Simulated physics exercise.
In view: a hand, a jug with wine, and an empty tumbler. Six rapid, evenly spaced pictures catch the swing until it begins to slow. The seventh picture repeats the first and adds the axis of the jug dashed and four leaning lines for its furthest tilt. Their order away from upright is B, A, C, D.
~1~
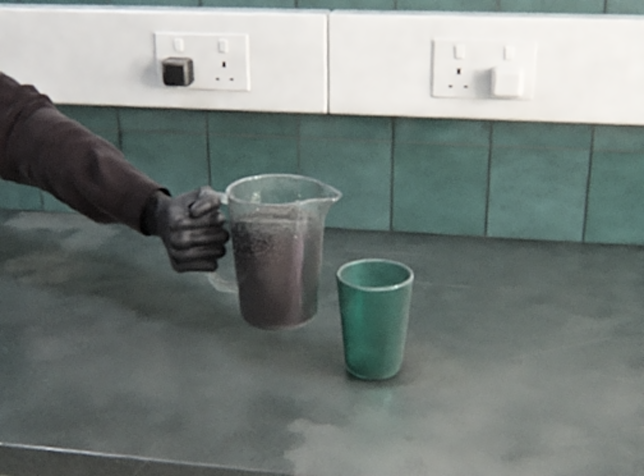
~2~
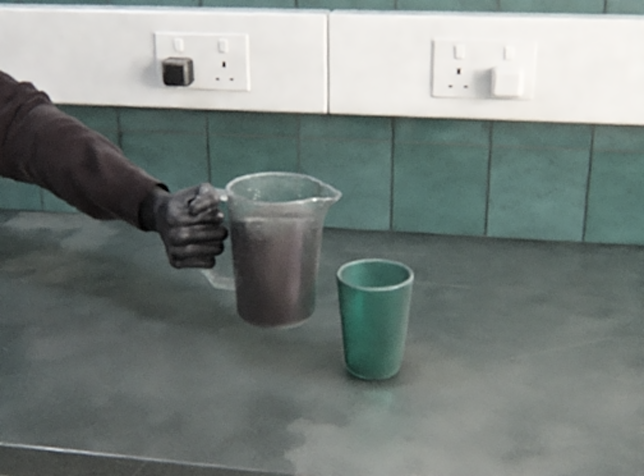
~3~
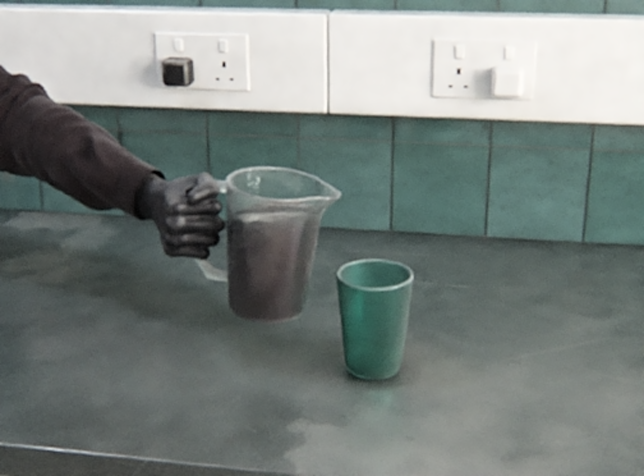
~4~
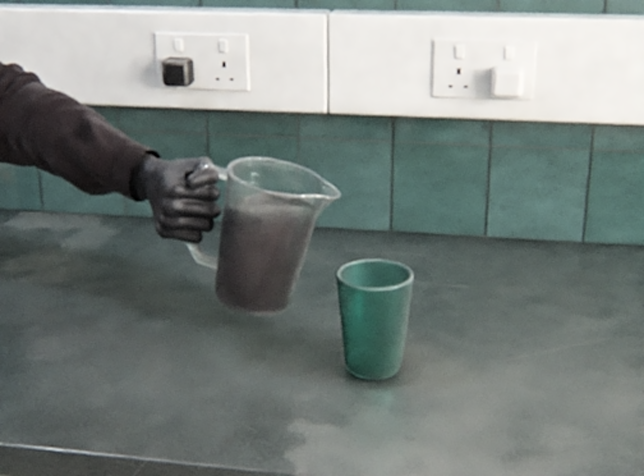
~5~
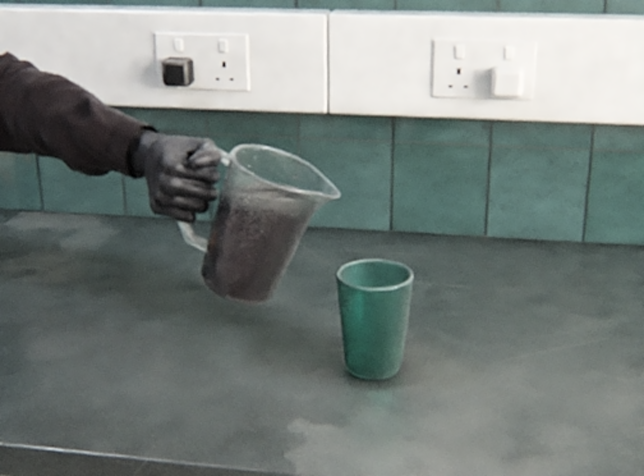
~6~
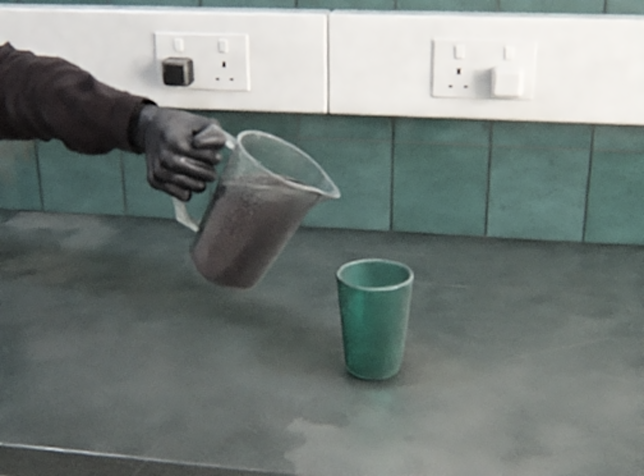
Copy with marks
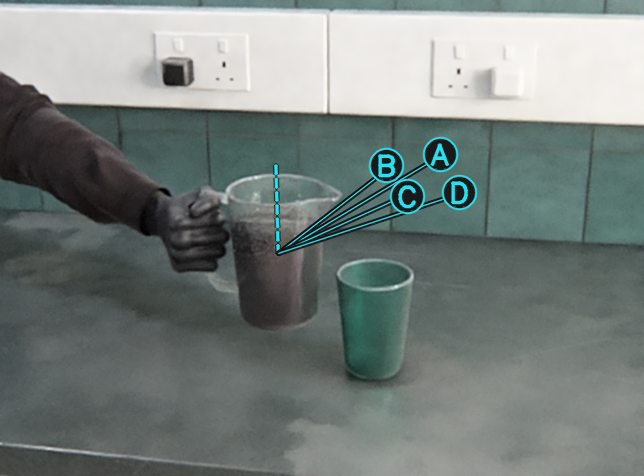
At first, a dark-gloved hand at the left holds a clear jug of dark liquid upright beside an empty green tumbler on a grey counter. The hand then gradually tilts the jug rightward, its base swinging up to the left, while the liquid stays inside and the tumbler remains still.
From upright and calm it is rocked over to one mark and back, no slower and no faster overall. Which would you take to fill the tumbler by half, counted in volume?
The best mark is C.
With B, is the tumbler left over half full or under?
Under half.
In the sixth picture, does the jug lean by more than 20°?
Yes.
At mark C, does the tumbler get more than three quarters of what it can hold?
No, less.
On the marked copy, A at (426, 164); B at (375, 178); C at (390, 202); D at (443, 198).
If A is chosen, the tumbler ends with about 36 % of what it can hold.
If B is chosen, the tumbler ends with about 24 % of what it can hold.
If C is chosen, the tumbler ends with about 50 % of what it can hold.
If D is chosen, the tumbler ends with about 63 % of what it can hold; 5 % of the wine is spilt.
